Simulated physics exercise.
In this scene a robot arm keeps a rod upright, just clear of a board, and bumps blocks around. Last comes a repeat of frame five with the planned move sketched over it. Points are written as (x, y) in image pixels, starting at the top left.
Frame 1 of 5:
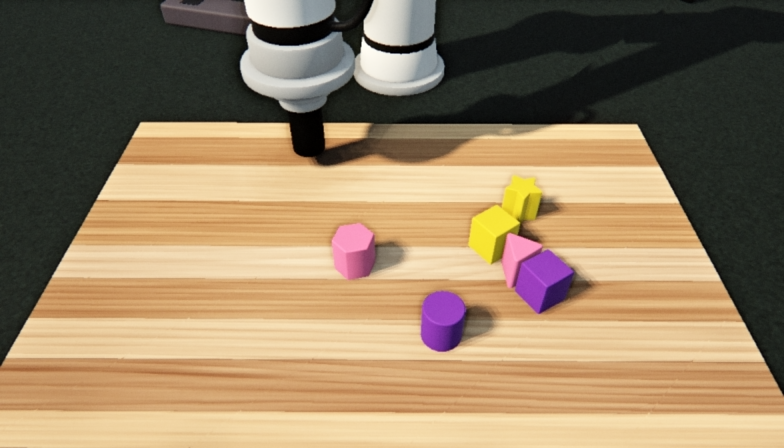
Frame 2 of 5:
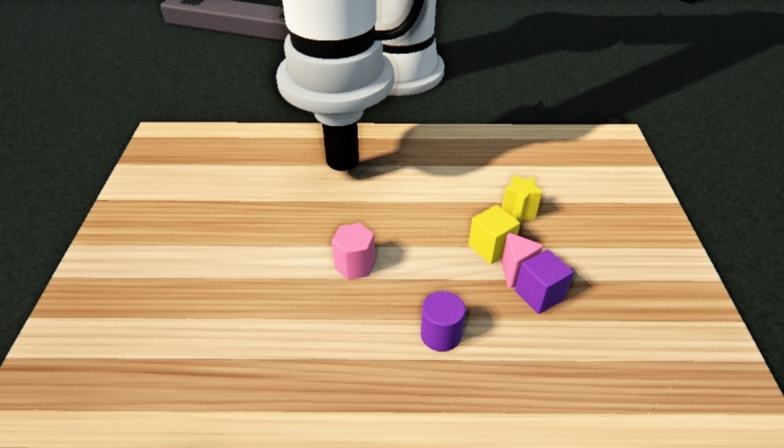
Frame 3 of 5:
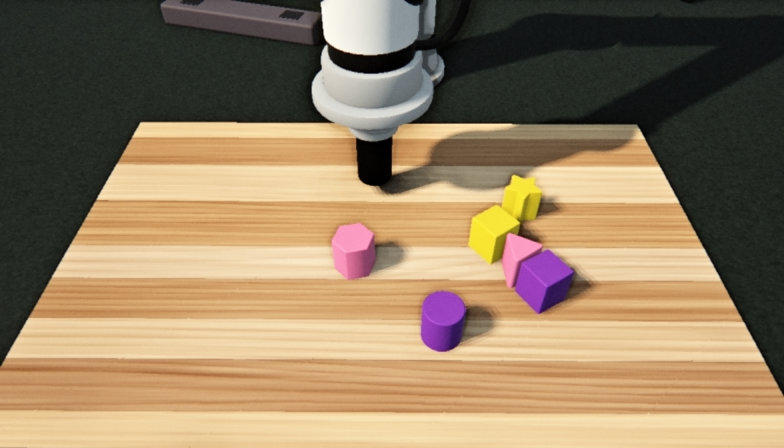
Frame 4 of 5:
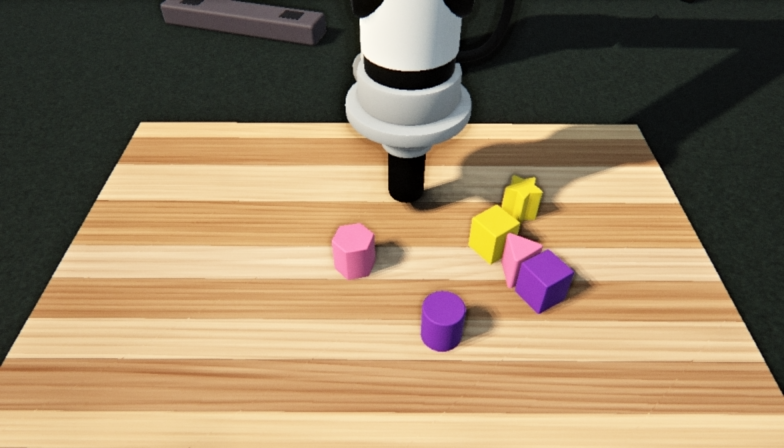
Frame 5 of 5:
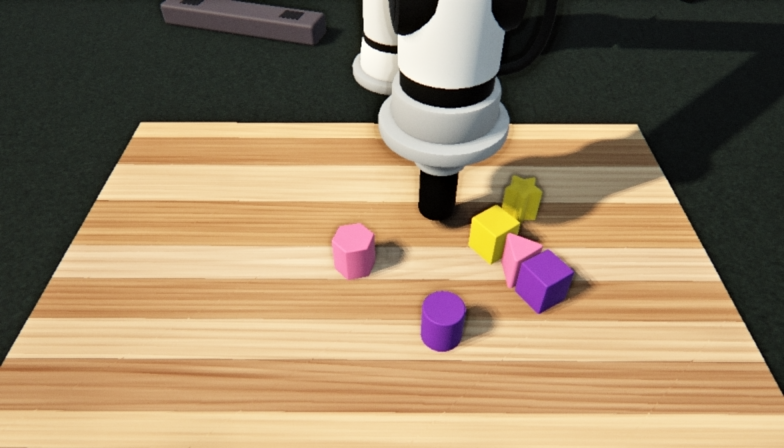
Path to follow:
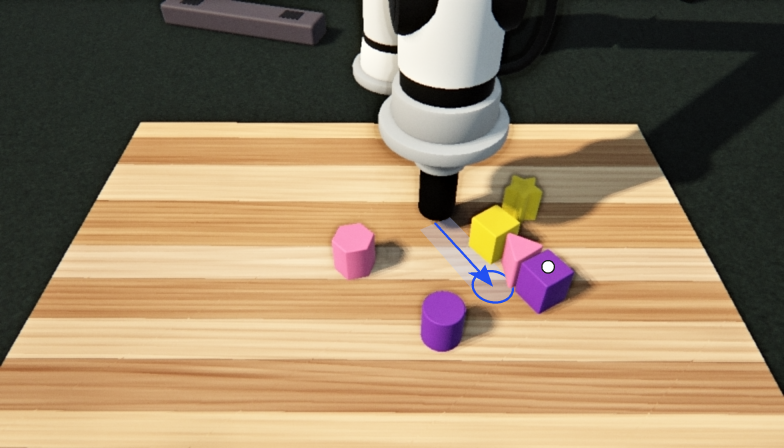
The clip opens with a white robot arm holding a black rod above the far left side of a wooden board scattered with pink, purple and yellow blocks. The arm moves steadily right and nearer the viewer, bringing the rod close to the yellow cube, while every block stays still.
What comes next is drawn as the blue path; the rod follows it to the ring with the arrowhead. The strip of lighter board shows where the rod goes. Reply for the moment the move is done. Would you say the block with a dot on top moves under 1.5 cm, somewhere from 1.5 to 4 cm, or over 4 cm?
Displaced less than 1.5 cm.
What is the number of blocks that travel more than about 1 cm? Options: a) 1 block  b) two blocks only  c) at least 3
The correct letter is b.
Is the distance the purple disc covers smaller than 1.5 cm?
Yes - that is the case.
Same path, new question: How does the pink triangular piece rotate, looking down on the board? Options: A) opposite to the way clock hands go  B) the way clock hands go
(B)
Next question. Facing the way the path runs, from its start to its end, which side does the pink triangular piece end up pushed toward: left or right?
My answer: Left.
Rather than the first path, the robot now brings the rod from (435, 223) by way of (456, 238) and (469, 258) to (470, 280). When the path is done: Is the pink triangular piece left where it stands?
No
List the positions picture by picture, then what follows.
The first frame shows lower end of the rod at (310, 149), tops of blocks, purple disc at (444, 307), yellow square piece at (497, 220), pink triangular piece at (523, 246), purple square piece at (548, 267).
The second frame shows rod at (343, 162), blocks as before.
The third frame shows rod at (375, 177), blocks as before.
The fourth frame shows rod at (406, 193), blocks as before.
The fifth frame shows rod at (436, 210), purple disc at (444, 307), yellow square piece at (497, 220), pink triangular piece at (523, 246), purple square piece at (548, 267).
The drawn path runs from (435, 223) to (493, 286); the dot is on the purple square piece.
What follows on the original path. Halfway along, rod at (465, 240); yellow square piece at (507, 223), turned 35° anticlockwise; pink triangular piece at (534, 247), turned 15° clockwise; purple square piece at (552, 269), turned 15° clockwise.
At the end, rod at (496, 273); purple disc not moved; yellow square piece at (514, 228), turned 80° anticlockwise; pink triangular piece at (544, 244), turned 40° clockwise; purple square piece at (554, 271), turned 25° clockwise.
